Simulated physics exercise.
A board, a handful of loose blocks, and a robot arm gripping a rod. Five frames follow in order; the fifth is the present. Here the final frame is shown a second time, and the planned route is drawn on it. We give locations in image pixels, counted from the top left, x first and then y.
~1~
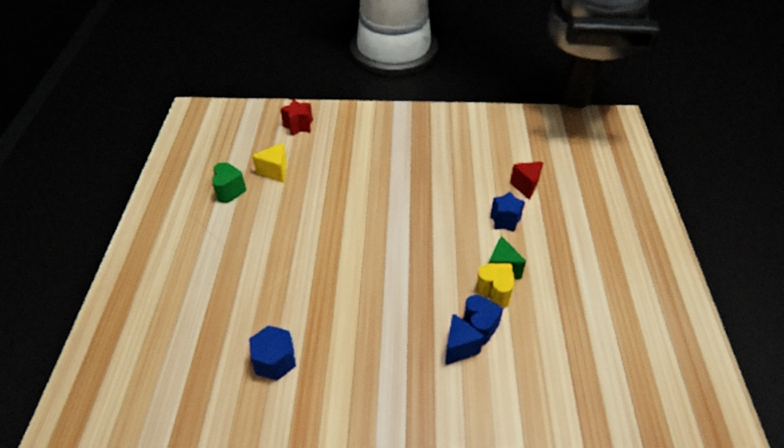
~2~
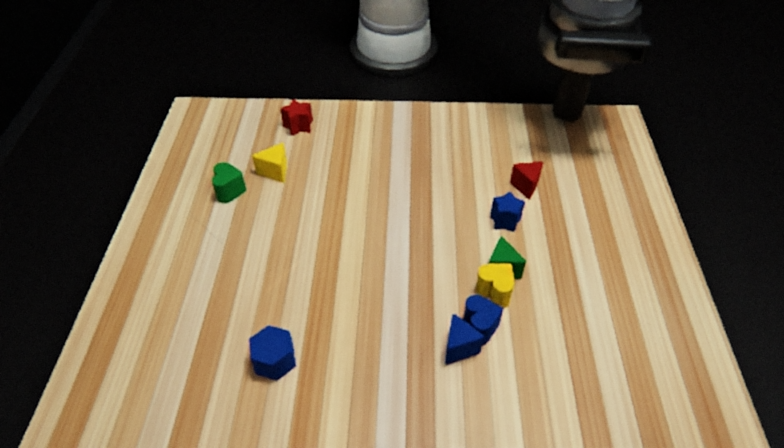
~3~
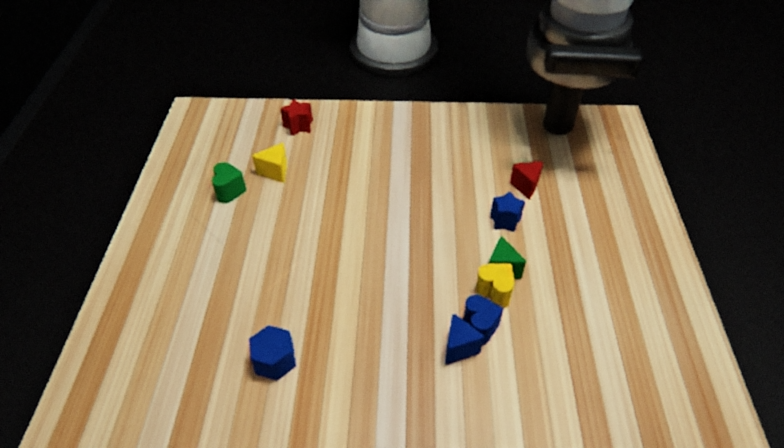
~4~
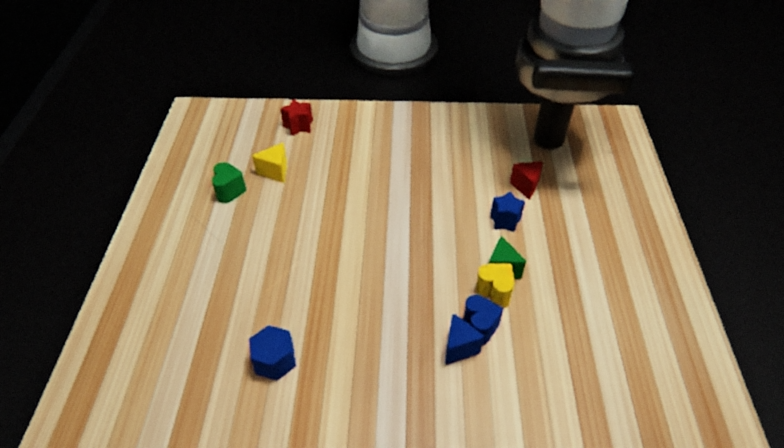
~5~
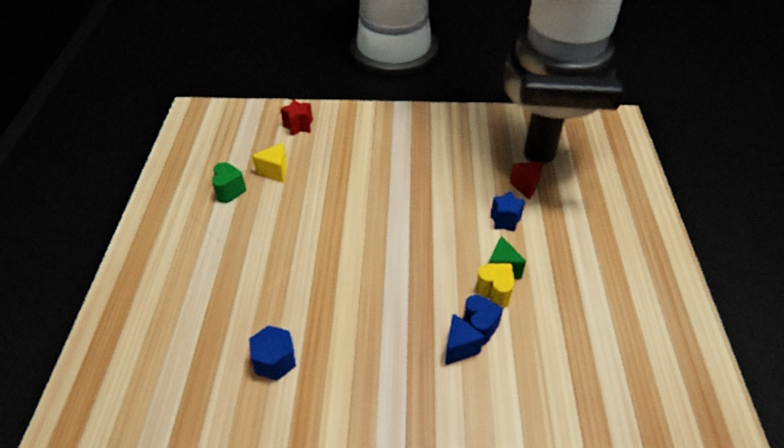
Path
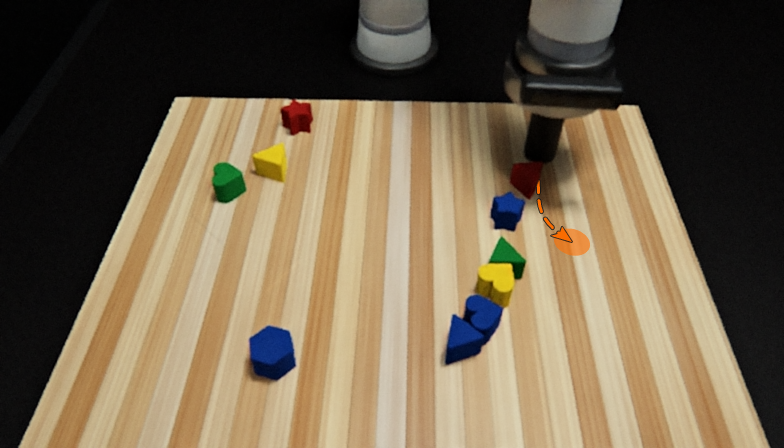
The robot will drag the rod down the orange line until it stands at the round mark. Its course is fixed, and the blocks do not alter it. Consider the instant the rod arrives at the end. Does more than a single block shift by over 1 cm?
Going by the path, no.
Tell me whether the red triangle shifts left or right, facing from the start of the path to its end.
The answer is right: Facing from the path's start to its end, that's where the red triangle shifts.
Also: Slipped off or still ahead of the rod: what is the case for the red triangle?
The rod loses it on the way.
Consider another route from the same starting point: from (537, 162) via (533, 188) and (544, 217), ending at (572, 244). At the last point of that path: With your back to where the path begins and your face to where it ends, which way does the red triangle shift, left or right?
Toward the right.
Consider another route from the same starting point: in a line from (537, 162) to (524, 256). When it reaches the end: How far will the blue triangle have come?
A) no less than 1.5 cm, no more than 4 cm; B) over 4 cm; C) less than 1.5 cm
The correct letter is C.
The drawn path runs from (537, 162) through (538, 188) and (544, 216) to (572, 242).
The first path, step by step. One third of the way, rod at (540, 180); red triangle at (523, 180), turned 65° clockwise.
Two thirds of the way, rod at (546, 209); red triangle at (517, 189), turned 100° clockwise.
At the end, rod at (575, 234); blue star not moved; red triangle at (517, 189), turned 100° clockwise.
